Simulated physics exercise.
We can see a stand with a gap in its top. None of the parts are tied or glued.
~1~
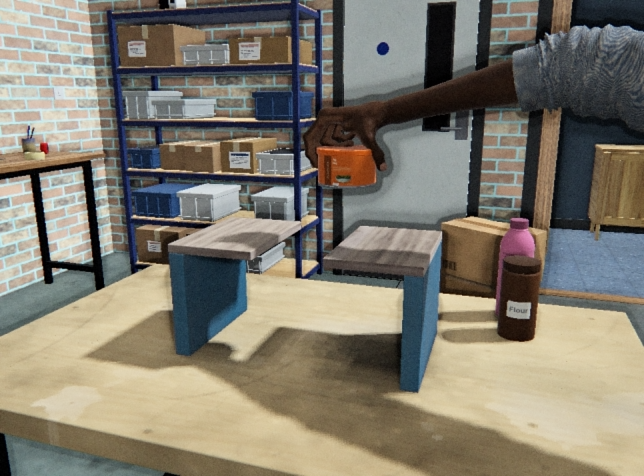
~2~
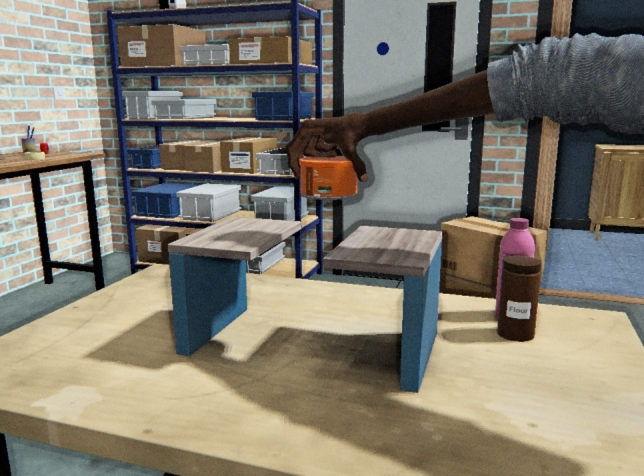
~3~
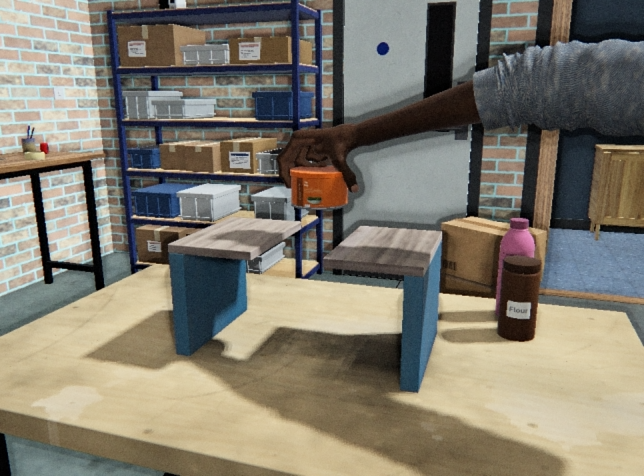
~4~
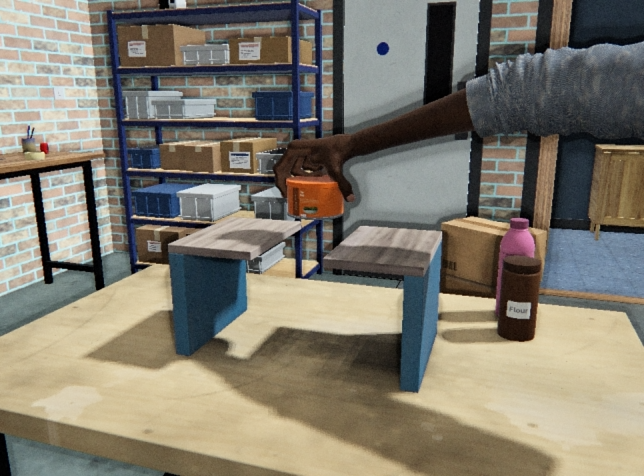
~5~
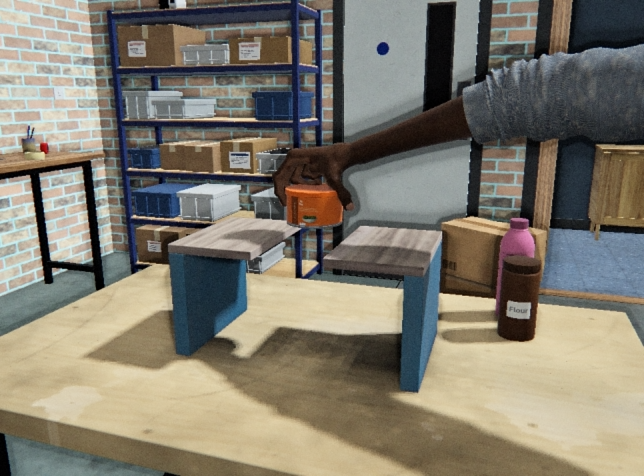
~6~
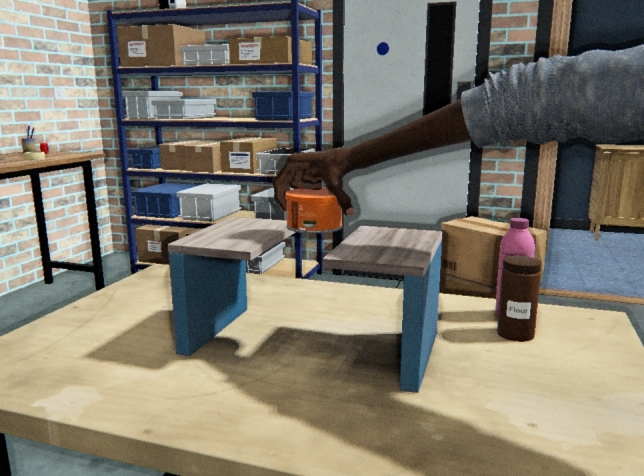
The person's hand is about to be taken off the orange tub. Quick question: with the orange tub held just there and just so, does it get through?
Watch - it goes right down to the table.
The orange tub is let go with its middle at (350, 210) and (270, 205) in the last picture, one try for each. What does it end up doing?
In the first case it gets held up; in the second it gets held up.
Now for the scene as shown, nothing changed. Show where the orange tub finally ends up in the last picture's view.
Looks like it settles somewhere around (315, 329).
Then, 0.20 s on from there, orange tub shifted a little near (315, 237).
Then, 0.30 s on from there, orange tub shifted well along near (315, 313).
In the end, moved from the start, orange tub; the other 2 unmoved. At the end, from the last picture's camera, orange tub near (315, 329). The tub reaches the table.
